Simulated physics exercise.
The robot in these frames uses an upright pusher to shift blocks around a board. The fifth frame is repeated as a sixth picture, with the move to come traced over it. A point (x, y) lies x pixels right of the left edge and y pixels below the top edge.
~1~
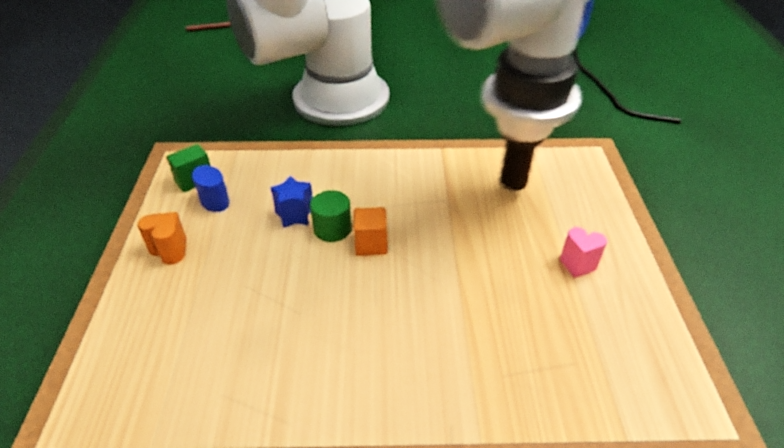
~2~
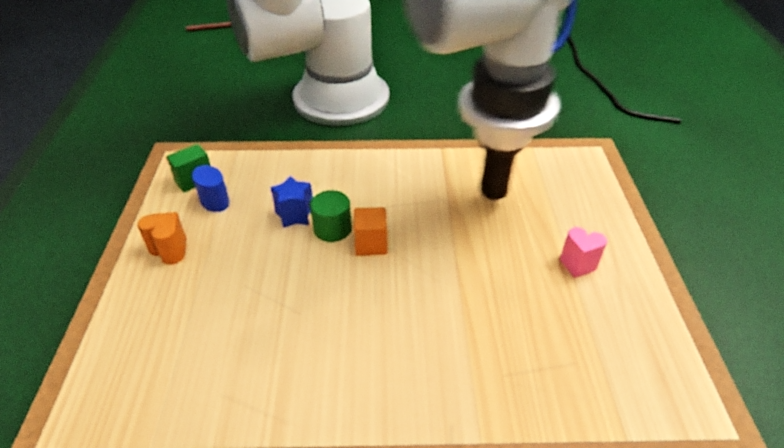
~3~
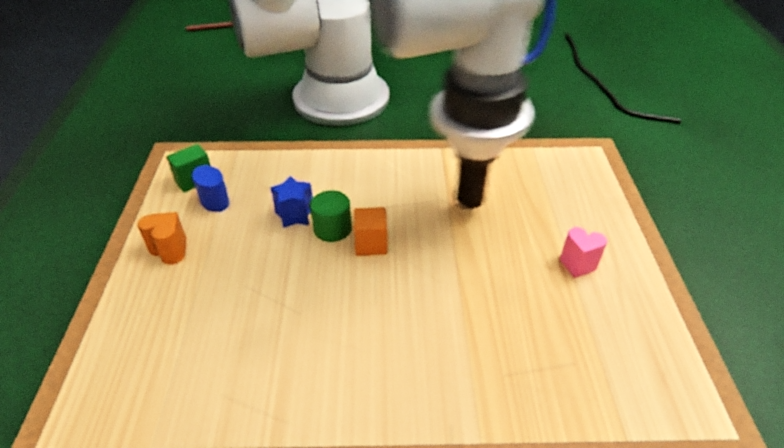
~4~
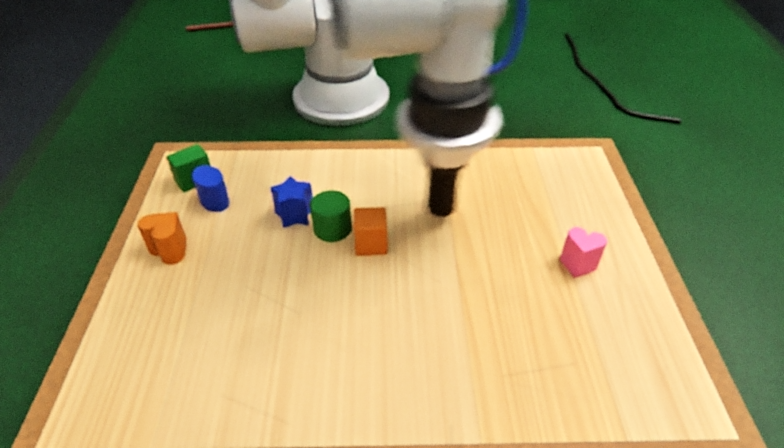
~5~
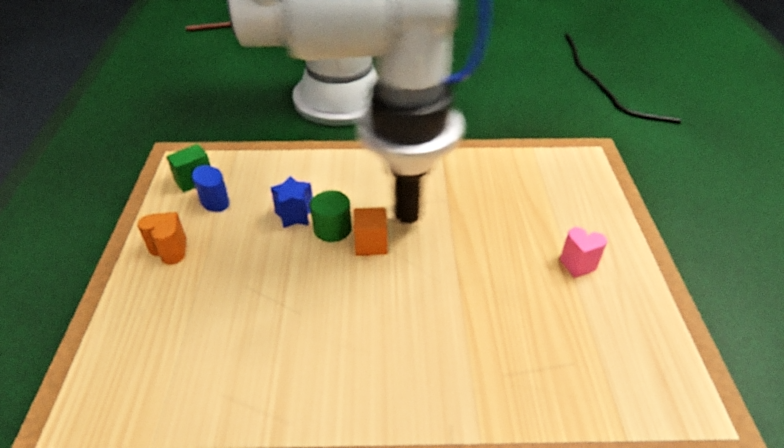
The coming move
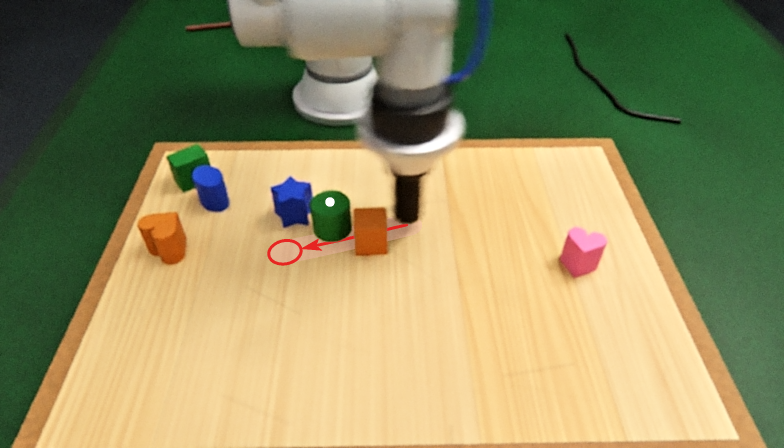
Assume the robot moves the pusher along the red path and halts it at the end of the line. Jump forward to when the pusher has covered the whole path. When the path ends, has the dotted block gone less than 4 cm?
It seems not.
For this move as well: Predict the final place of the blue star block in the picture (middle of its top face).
Its top middle: (272, 180).
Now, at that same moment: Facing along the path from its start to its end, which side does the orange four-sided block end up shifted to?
It will end up to the left.
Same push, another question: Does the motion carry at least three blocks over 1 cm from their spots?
Yes, that is how it ends up.
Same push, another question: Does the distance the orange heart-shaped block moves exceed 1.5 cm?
I expect not.
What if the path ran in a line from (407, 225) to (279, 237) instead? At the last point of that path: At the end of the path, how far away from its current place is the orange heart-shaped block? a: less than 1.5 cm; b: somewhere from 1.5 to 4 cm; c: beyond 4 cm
My answer is option a.
Drawn move, in a line from (407, 225) to (285, 252); the dot is on the green disc.
What follows on the original path. One third of the way, pusher (365, 224); orange four-sided block (349, 230), turned 40° anticlockwise.
Two thirds of the way, pusher (325, 233); blue star block (277, 183), turned 40° clockwise; green disc (293, 205); orange four-sided block (334, 239), turned 100° anticlockwise.
At the end, pusher (283, 241); orange heart-shaped block still; blue star block (272, 180), turned 75° clockwise; green disc (262, 205); orange four-sided block (334, 239), turned 100° anticlockwise.
